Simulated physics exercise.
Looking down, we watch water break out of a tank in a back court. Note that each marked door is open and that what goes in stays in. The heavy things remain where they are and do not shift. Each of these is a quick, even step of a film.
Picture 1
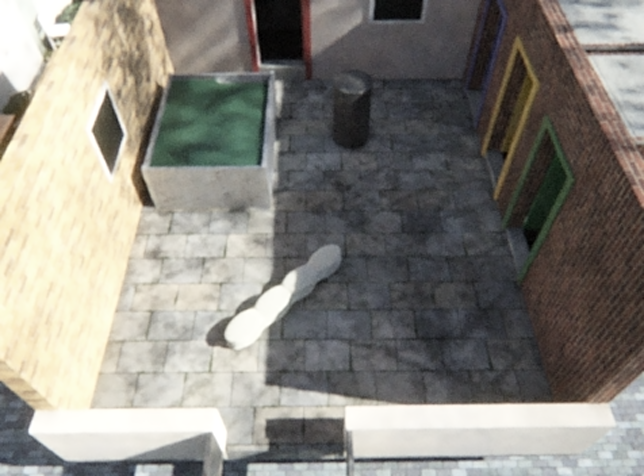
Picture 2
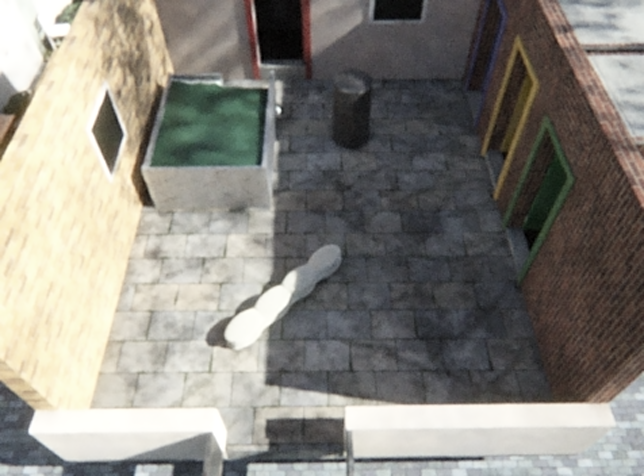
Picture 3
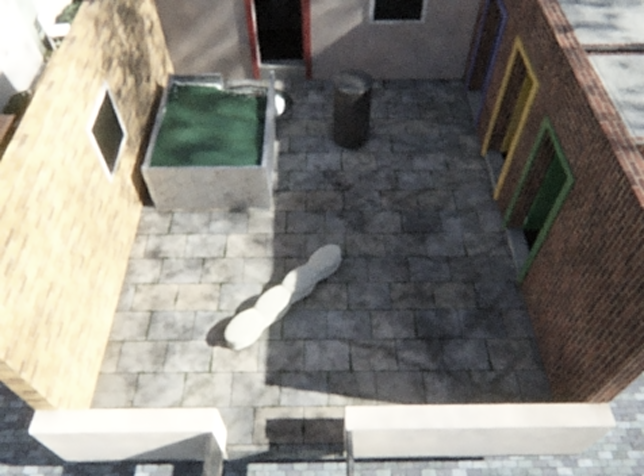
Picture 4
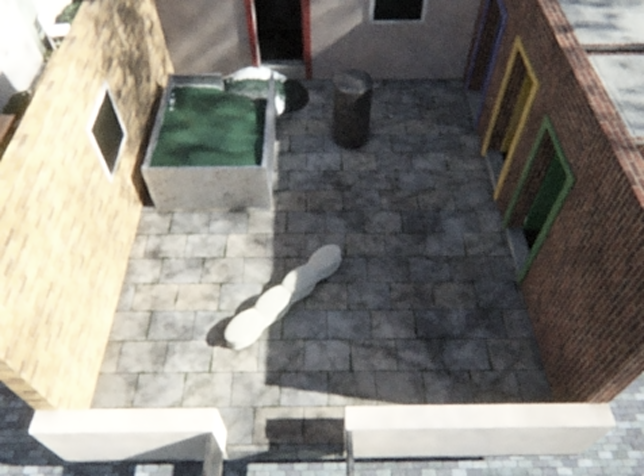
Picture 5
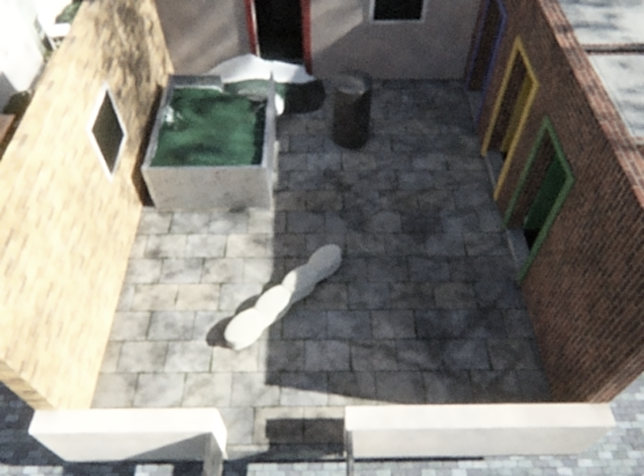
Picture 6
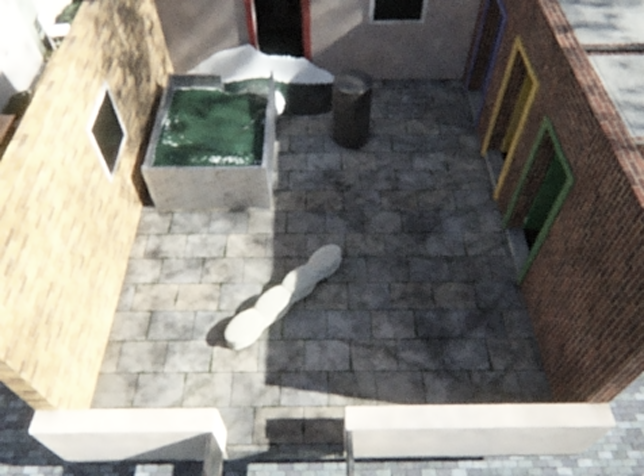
Pale water pours from the far side of a grey tank of green water in a sunlit, paved back court, seen from a high, unmoving viewpoint. A tan wall with a window stands left, a dark barrel near the back, coloured doorways right, and a lumpy whitish form lies mid-floor. The tank is still at first, then the water emerges behind it and spreads rightward toward the barrel.
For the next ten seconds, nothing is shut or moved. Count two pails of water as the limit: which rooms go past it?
The blue door goes past it; the yellow door stays within it; the red door goes past it; the green door stays within it.
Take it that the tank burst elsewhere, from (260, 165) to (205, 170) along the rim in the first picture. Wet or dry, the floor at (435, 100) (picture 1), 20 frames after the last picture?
At that place: Clear.
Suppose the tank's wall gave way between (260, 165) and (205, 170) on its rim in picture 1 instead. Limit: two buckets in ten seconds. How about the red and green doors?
Lab note: The red one sits below the threshold, the green one tops the threshold.
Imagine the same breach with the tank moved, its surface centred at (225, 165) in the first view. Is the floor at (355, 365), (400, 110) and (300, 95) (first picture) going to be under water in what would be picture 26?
In order: Untouched, submerged, submerged.
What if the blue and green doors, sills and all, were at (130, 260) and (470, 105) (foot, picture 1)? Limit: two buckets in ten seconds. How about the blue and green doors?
The blue one does not overflow, while the green one overflows.
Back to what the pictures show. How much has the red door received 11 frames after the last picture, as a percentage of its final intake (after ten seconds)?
Approximately 70 in a hundred, I reckon.
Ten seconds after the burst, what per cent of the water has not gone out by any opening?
The share not yet gone is roughly 78 percent.
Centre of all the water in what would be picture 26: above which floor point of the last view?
Around pixel (261, 140).
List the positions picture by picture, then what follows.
The first picture shows the water tank at (214, 121) is whole and still.
In the second picture, the front is at (277, 108), out from the gap on the water tank's far side.
In the third picture, water pours out on the water tank's far side and has run to a hidden place.
In the fourth picture, water pours out on the water tank's far side and has run to (291, 81).
In the fifth picture, the front is at (315, 81), out from the gap on the water tank's far side.
In the sixth picture, water pours out on the water tank's far side and has run to a hidden place.
A moment on, water covers 15 % of the floor; the blue door not reached, the yellow door not reached, the red door over two buckets in, the green door not reached.
Next, water covers 25 % of the floor; the blue door over two buckets in, the yellow door not reached, the red door far over two buckets in, the green door not reached.
Then, water covers 45 % of the floor; the blue door far over two buckets in, the yellow door wet at the sill, nothing in, the red door far over two buckets in, the green door wet at the sill, nothing in.
Later, water covers 75 % of the floor; the blue door far over two buckets in, the yellow door wet at the sill, nothing in, the red door far over two buckets in, the green door wet at the sill, nothing in.
In the end, water covers 90 % of the floor; the blue door far over two buckets in, the yellow door wet at the sill, nothing in, the red door far over two buckets in, the green door wet at the sill, nothing in.
